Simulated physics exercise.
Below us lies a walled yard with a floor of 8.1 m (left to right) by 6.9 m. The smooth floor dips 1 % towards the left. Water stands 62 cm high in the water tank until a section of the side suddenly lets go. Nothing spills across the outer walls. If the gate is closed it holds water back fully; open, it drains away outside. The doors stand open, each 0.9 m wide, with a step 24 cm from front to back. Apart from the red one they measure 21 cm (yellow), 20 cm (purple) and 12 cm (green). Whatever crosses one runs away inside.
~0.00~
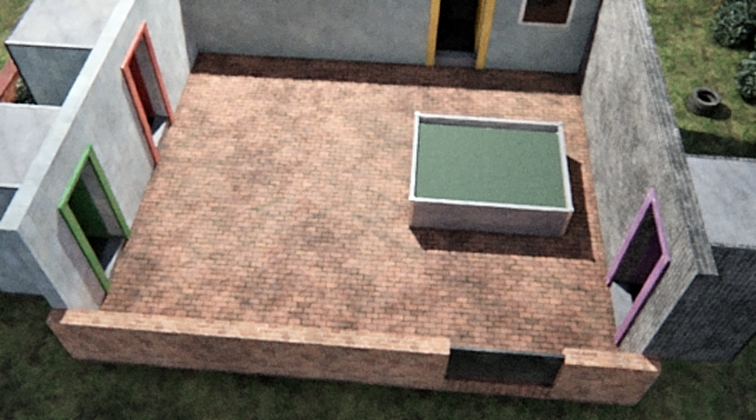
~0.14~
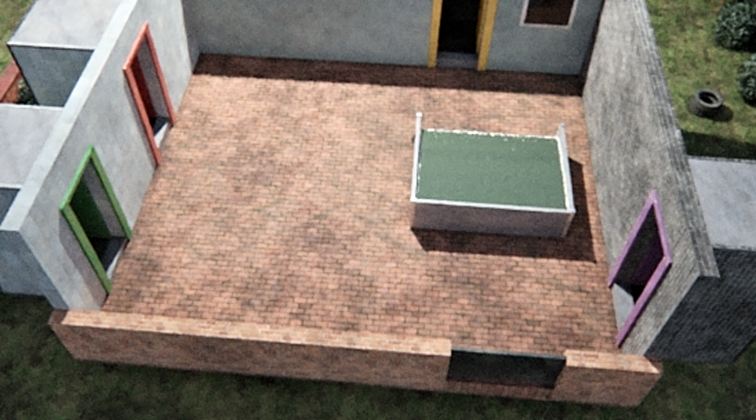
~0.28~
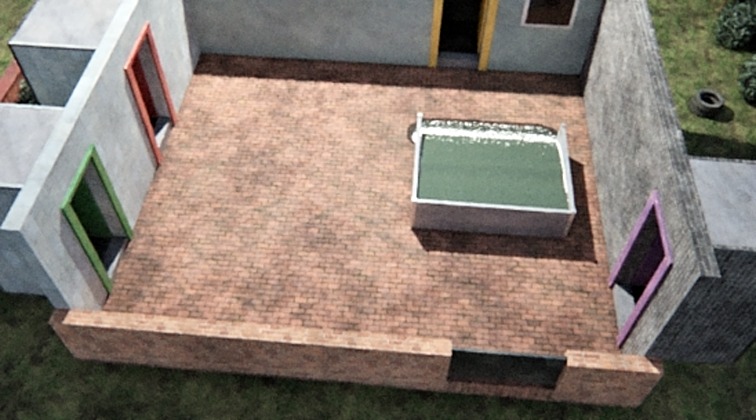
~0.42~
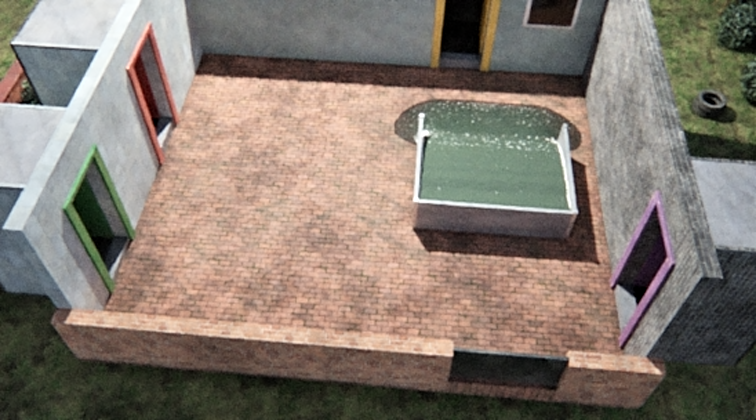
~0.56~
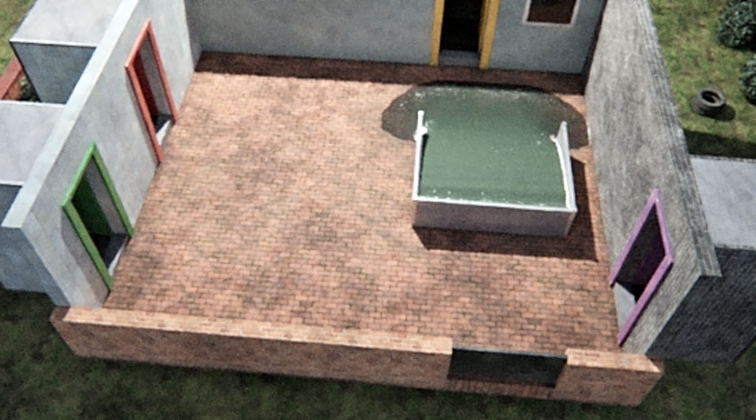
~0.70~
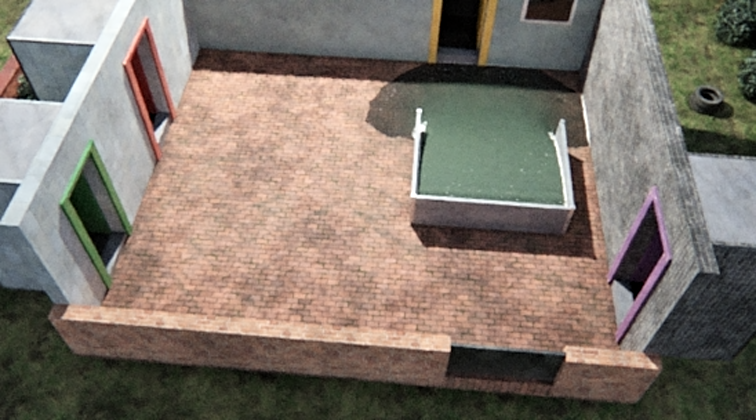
A walled yard with a reddish brick floor is seen from high above, with grey walls on three sides and a low brick wall in front. A pale rectangular tank of green water stands right of centre, with red and green doorways on the left, a yellow one at the back and a purple one on the right. The tank's far side opens and water pours out behind it, foaming at first, then spreading in a widening dark pool.
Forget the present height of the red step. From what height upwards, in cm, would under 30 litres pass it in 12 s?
About 9 cm.
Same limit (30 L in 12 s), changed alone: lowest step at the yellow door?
Roughly 33 cm at yellow.
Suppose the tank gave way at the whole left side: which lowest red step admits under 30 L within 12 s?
About 20 cm.
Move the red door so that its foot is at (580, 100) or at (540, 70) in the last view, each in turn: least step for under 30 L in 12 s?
Roughly 22 and 28 cm.
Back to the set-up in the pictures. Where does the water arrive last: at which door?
Last comes the green one.
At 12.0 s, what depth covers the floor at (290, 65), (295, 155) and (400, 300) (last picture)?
In that order: 7, 3 and 6 cm.
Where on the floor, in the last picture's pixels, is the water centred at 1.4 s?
At about (481, 138).
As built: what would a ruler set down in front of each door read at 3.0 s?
Depths in cm: Yellow 28, purple 0, red 0, green 0.
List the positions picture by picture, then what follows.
The water tank at (489, 163) is whole and still, 62 cm deep; the red door at (151, 102) is dry, in the first frame.
The front is at a hidden place, 0.2 m from the gap on the far side; 0.5 m2 of floor is wet, 62 cm left at the back, in the second frame.
Water pours out on the far side and has run 0.7 m, to a hidden place; about 11 cm deep outside, 62 cm at the back, in the third frame.
Water pours out on the far side and has run 1.3 m, to (456, 102); about 10 cm deep outside, 62 cm at the back, in the fourth frame.
Water pours out on the far side and has run 1.7 m, to (441, 83); about 8 cm deep outside, 56 cm at the back, in the fifth frame.
Water pours out on the far side and has run 2.3 m, to (437, 64); about 7 cm deep outside, 52 cm at the back; the red door at (153, 98), 6.1 m from the gap, is still 4.3 m from the nearest water, in the sixth frame.
After 1.4 s water covers 20 % of the floor, deepest (42 cm) near (468, 66); it has not reached the red door.
After 3.0 s water covers 30 % of the floor, deepest (29 cm) near (460, 65); it has not reached the red door.
After 12.0 s water covers 95 % of the floor, deepest (12 cm) near (91, 333); 8 cm at the red door, 0 litres in over its 22 cm step.
At the red door as built, the water arrived by 3.8 s and peaked near 14 cm at 5.6 s.
Run again over the same 12 s with other heights there, 49 litres in over 7.5 cm, 12 litres over 10.5 cm. The limit of 30 litres is kept from about 9 cm up.
